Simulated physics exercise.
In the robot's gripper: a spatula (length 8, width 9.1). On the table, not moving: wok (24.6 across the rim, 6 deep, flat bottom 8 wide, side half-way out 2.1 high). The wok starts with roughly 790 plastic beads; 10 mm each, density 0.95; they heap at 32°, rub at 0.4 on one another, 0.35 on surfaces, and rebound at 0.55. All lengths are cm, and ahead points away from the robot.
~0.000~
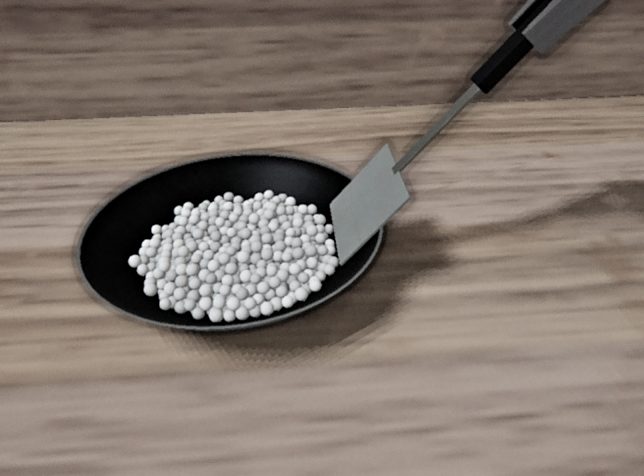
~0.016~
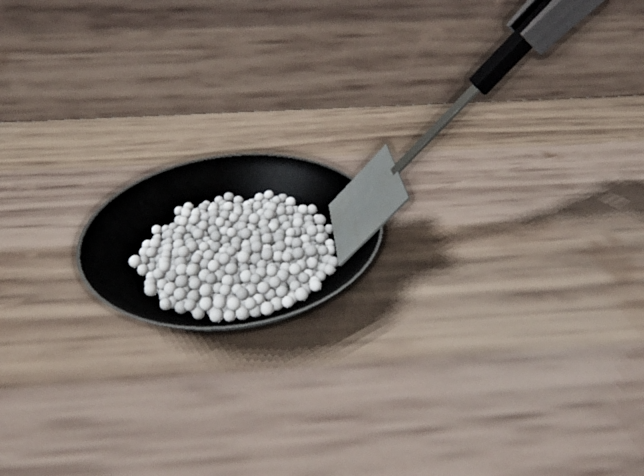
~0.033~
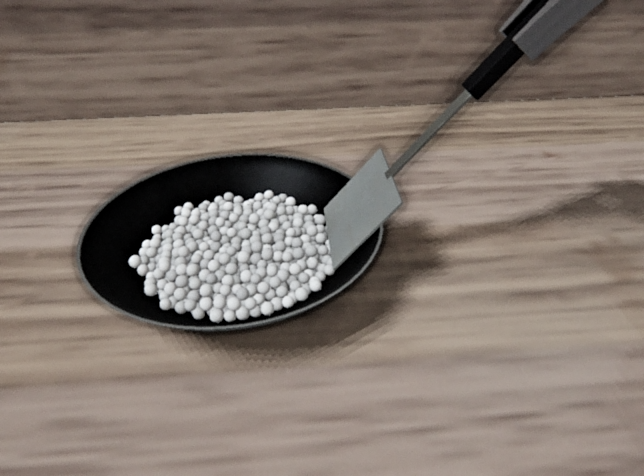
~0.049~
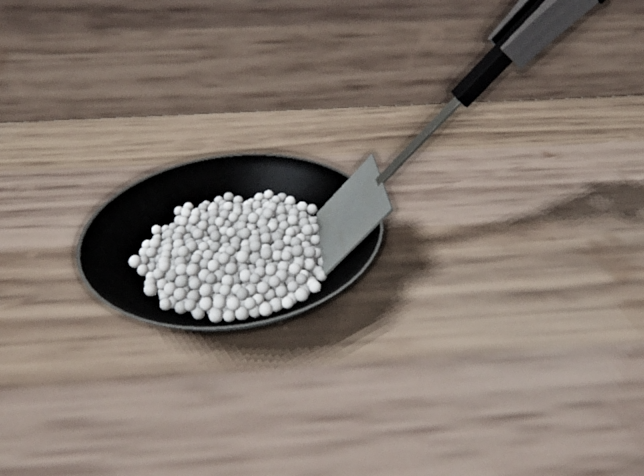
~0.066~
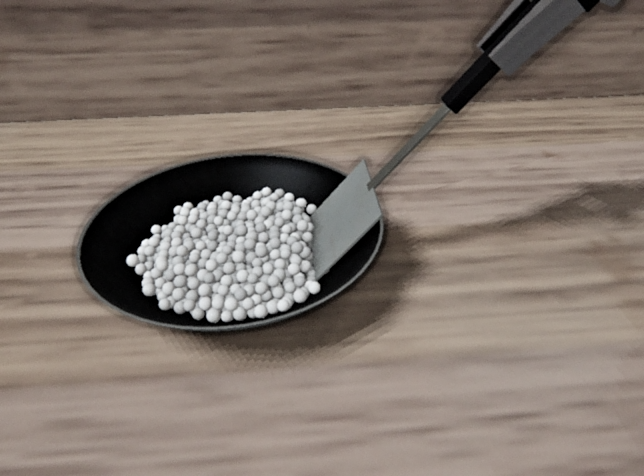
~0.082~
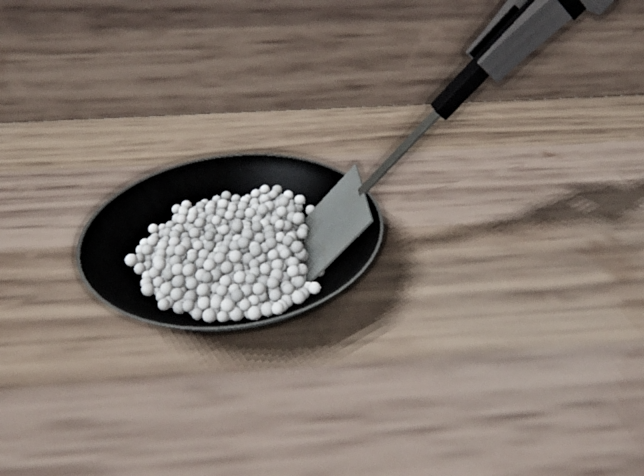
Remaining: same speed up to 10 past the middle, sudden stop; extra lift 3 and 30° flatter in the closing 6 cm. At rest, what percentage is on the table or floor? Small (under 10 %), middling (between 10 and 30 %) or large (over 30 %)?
Share on the table or floor: Large (over 30 %).
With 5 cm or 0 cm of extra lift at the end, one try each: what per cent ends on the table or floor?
Some 40 and 35 per cent.
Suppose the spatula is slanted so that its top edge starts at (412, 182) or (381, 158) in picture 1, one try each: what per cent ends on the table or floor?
Some 35 and 40 per cent.
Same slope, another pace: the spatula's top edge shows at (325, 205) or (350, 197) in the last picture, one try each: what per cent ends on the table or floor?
Some 55 and 45 per cent.
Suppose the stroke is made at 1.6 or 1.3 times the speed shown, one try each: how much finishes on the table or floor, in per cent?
About 50 and 45 per cent.
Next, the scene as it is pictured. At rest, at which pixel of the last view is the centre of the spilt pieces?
At about (11, 289).
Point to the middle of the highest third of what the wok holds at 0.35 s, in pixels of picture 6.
Around (134, 219).
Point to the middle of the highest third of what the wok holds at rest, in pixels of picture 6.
At about (157, 246).
After 0.21 s, sloping 50°, highest piece 6 above the table; 790 in the wok.
After 0.35 s, sloping 39°, highest piece 9 above the table; 767 in the wok, 23 on the blade or in flight.
After 0.61 s, sloping 20°, highest piece 8 above the table; 478 in the wok, 289 on the table or floor, 23 on the blade or in flight.
After 1.66 s, sloping 20°, highest piece 7 above the table; 477 in the wok, 313 on the table or floor.
In the end, 477 in the wok, 313 on the table or floor. That is 40 % on the table or floor.
